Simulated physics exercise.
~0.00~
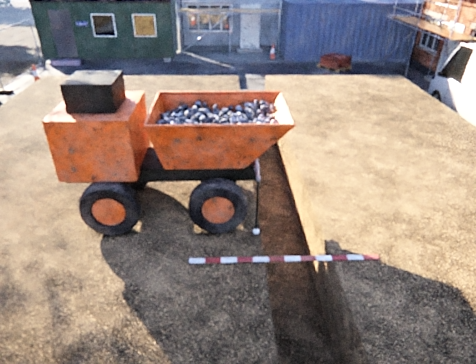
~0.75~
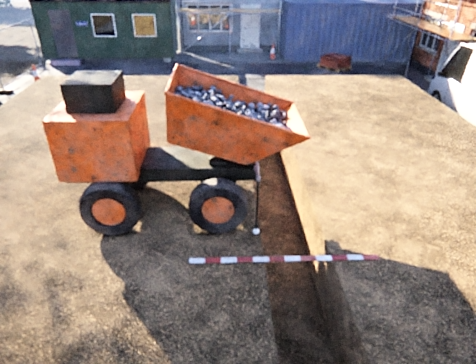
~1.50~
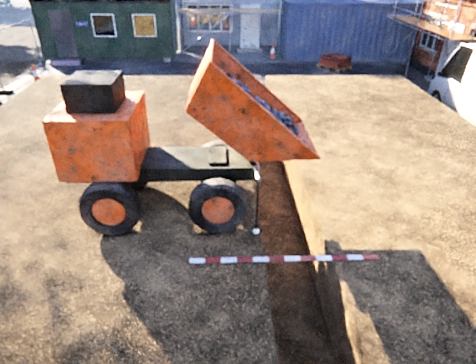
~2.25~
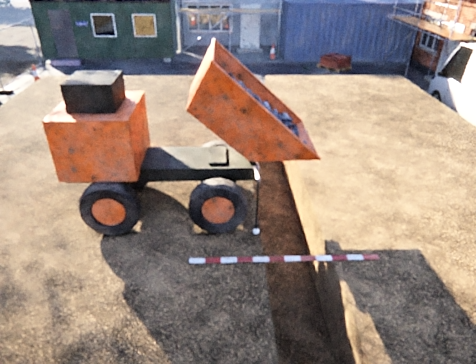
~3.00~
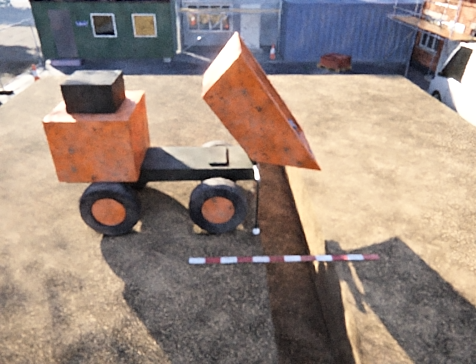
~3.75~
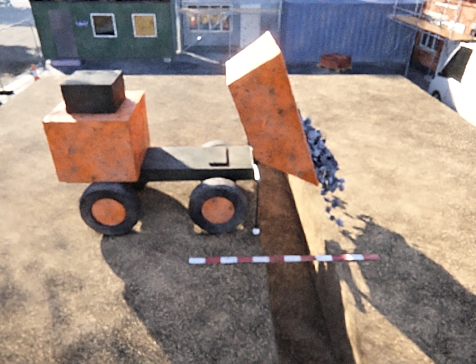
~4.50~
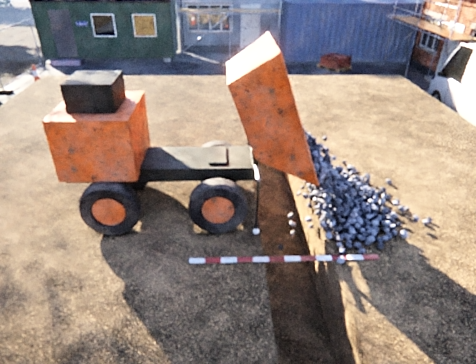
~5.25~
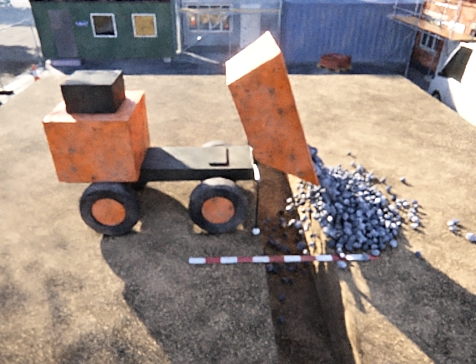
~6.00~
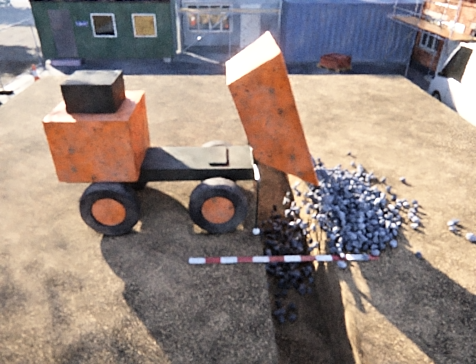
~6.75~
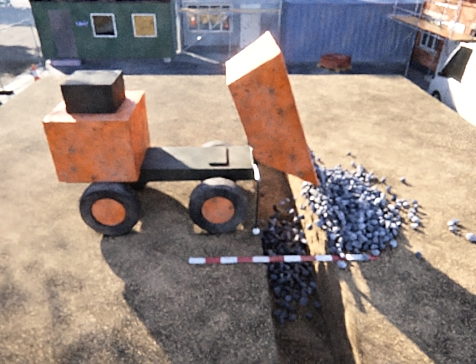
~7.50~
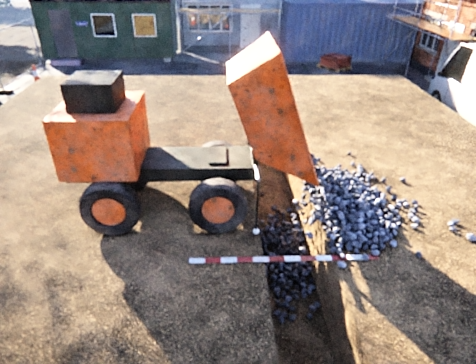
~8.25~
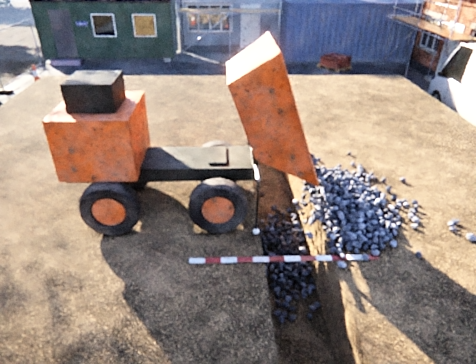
In the video, an orange dumper's skip full of gray stones tips toward the right, pauses partway, then tilts steeply until the stones pour out. Most end heaped on the ground beyond the trench, a smaller share lies inside it, and the skip stays raised.
